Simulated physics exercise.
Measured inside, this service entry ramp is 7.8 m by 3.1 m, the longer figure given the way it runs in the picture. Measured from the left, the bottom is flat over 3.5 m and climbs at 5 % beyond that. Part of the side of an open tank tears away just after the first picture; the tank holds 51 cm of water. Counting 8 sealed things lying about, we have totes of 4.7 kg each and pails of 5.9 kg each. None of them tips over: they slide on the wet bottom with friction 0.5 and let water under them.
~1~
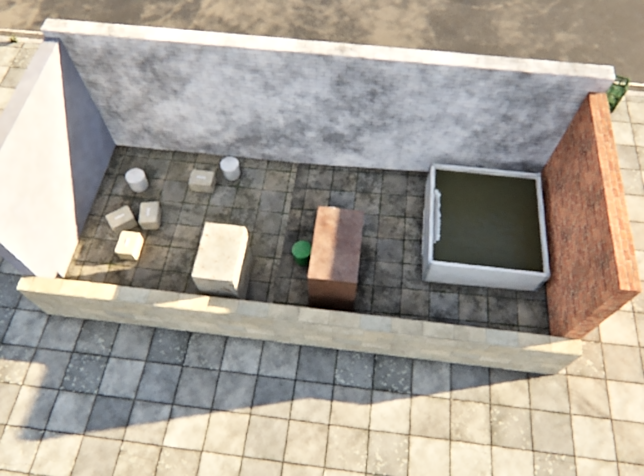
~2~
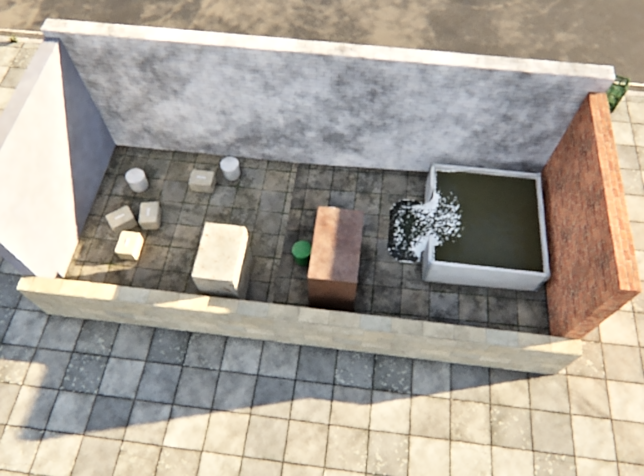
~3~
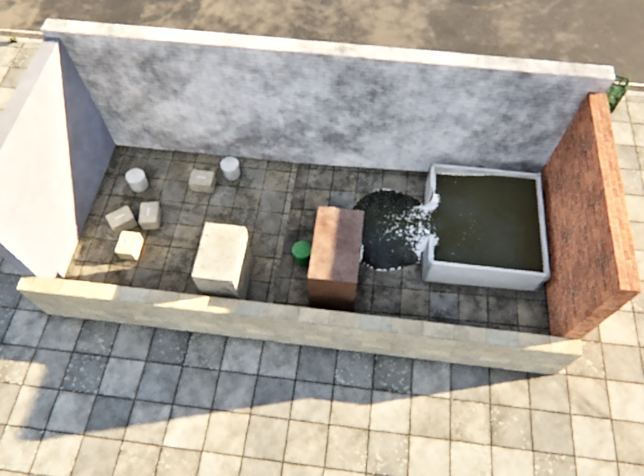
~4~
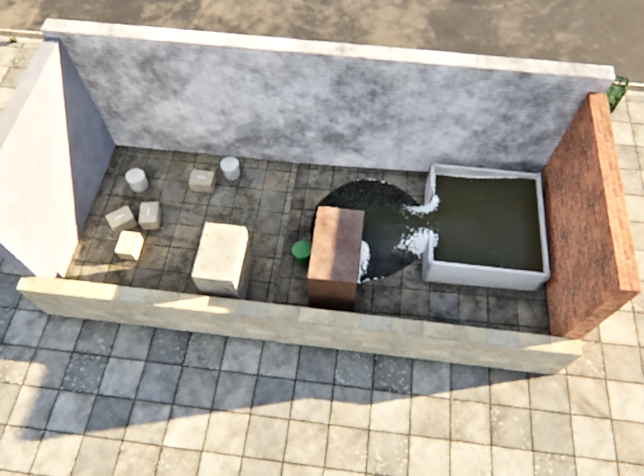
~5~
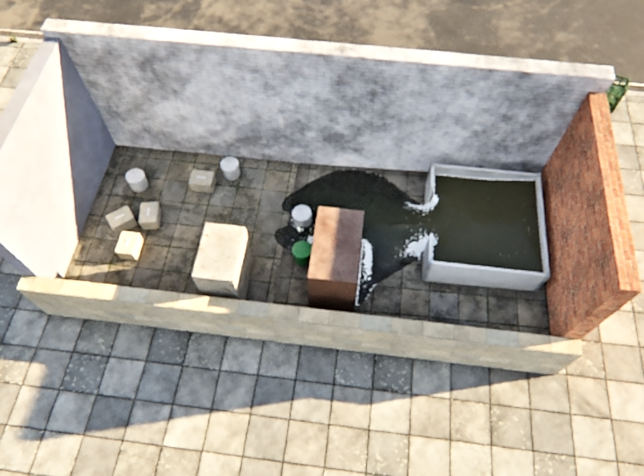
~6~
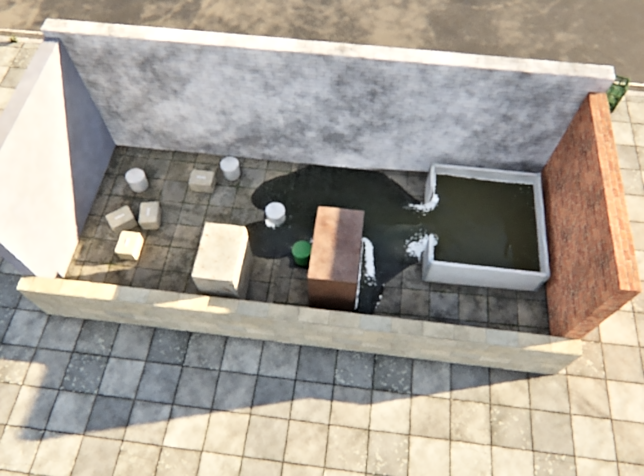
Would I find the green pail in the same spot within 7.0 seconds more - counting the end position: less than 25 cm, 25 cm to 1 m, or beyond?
Looks like it barely budges.
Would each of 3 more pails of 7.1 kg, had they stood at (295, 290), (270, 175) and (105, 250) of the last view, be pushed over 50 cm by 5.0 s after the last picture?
In that order: Short of it, over, more.
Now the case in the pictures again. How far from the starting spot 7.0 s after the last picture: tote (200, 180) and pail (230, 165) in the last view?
First one 200 cm, second one 150 cm.
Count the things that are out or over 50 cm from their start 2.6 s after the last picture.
At that time I count 7.
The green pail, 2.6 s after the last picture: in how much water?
The depth there is around 1 cm.
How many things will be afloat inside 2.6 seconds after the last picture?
Just then, the number is 6.
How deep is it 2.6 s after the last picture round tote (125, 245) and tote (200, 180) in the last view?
Depth approx. 10 cm / 25 cm.
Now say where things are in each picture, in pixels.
The first frame shows the green pail at (303, 250), on the bottom; 3.1 m2 under water; 0 of 8 have shifted.
The second frame shows the green pail at (303, 250) rests on the ground; 3.8 m2 under water; 0 of 8 have shifted.
The third frame shows the green pail at (303, 250) rests on the ground; 4.7 m2 under water; 0 of 8 have shifted.
The fourth frame shows the green pail at (303, 250) rests on the ground; water covers 5.6 m2; 1 of 8 have shifted.
The fifth frame shows the green pail at (303, 250), on the bottom; 6.7 m2 under water; 1 of 8 have shifted.
The sixth frame shows the green pail at (303, 250) rests on the ground; water covers 8.2 m2; 1 of 8 have shifted.
Then, 0.6 s after the last picture the green pail is near (303, 250), 0.0 m from its start, aground; 0 afloat.
Then, 2.6 s after the last picture the green pail is near (303, 250), 0.0 m from its start, aground; 6 afloat.
Then, 4.6 s after the last picture the green pail is near (303, 250), 0.0 m from its start, aground; 7 afloat.
Then, 7.0 s after the last picture the green pail is near (303, 250), 0.0 m from its start, aground; 7 afloat.
